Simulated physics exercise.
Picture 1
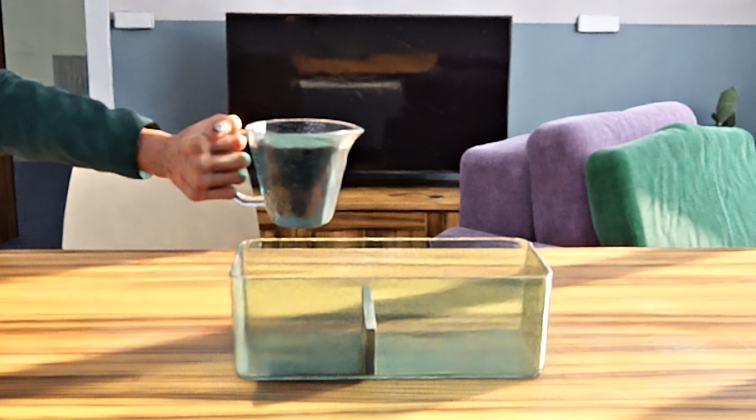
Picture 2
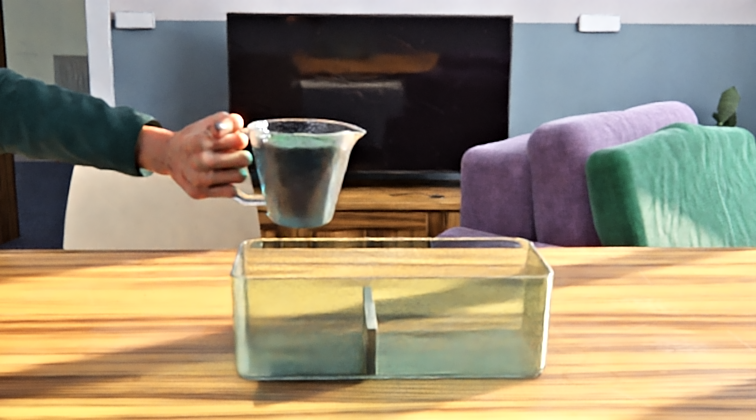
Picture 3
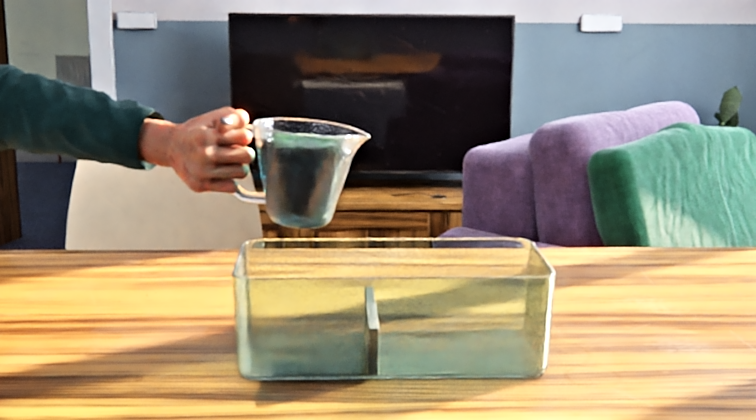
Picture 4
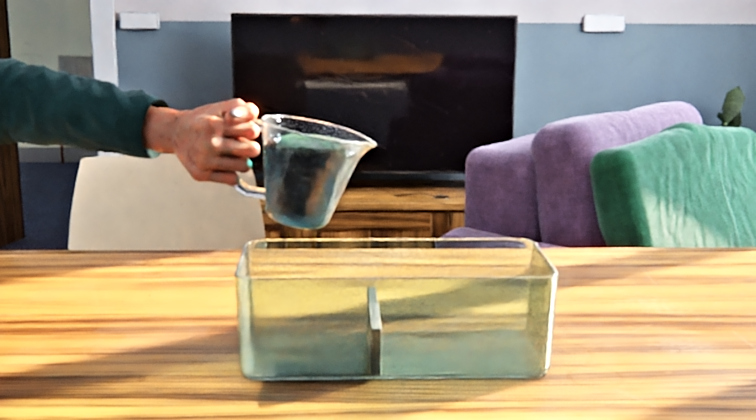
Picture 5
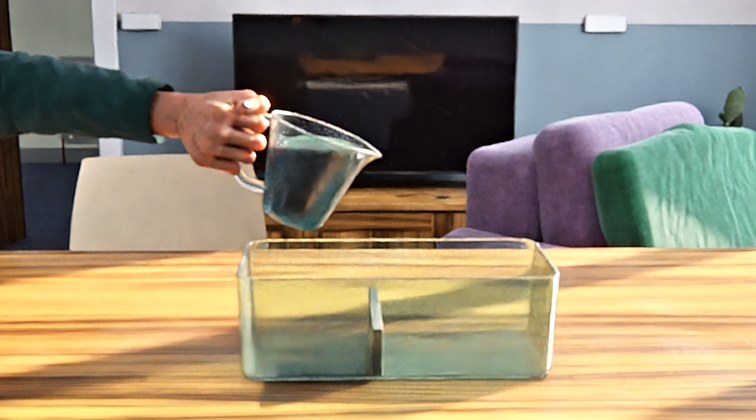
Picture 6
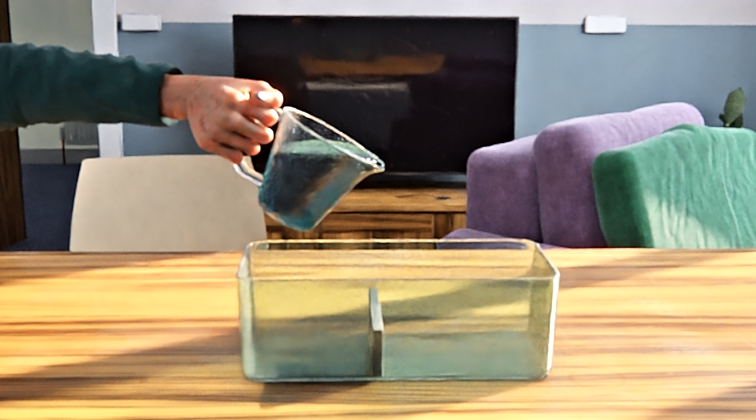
A hand tilts a glass jug of water rightward above a long clear divided basin.
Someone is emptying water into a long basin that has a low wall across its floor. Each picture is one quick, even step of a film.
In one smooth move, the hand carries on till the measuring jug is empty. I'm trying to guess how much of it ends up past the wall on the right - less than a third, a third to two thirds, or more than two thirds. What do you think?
I'd say more than two thirds.
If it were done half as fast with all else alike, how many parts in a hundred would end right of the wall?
It comes to 95 per cent or so.
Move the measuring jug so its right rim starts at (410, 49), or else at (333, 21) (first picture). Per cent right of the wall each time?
In turn 90 % and 95 %.
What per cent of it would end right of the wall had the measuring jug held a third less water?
The share comes to some 95 parts in a hundred.
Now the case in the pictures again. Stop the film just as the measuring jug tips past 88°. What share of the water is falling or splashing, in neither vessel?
Some 20 per cent, I'd say.
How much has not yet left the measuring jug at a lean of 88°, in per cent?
About 45 per cent.
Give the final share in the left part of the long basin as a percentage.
Around 5 %.
A moment on, the measuring jug is tipped on its side and 45 per cent is still to pour, 0 is left of the wall and 35 right of it.
Next, the measuring jug is tipped right over and 6 per cent is still to pour, 4 is left of the wall and 85 right of it.
Then the measuring jug is tipped right over and 0 per cent is still to pour, 3 is left of the wall and 96 right of it.
Later the measuring jug is tipped right over and 0 per cent is still to pour, 4 is left of the wall and 96 right of it.
Finally, 4 per cent lies left of the wall, 96 right of it and 1 outside.
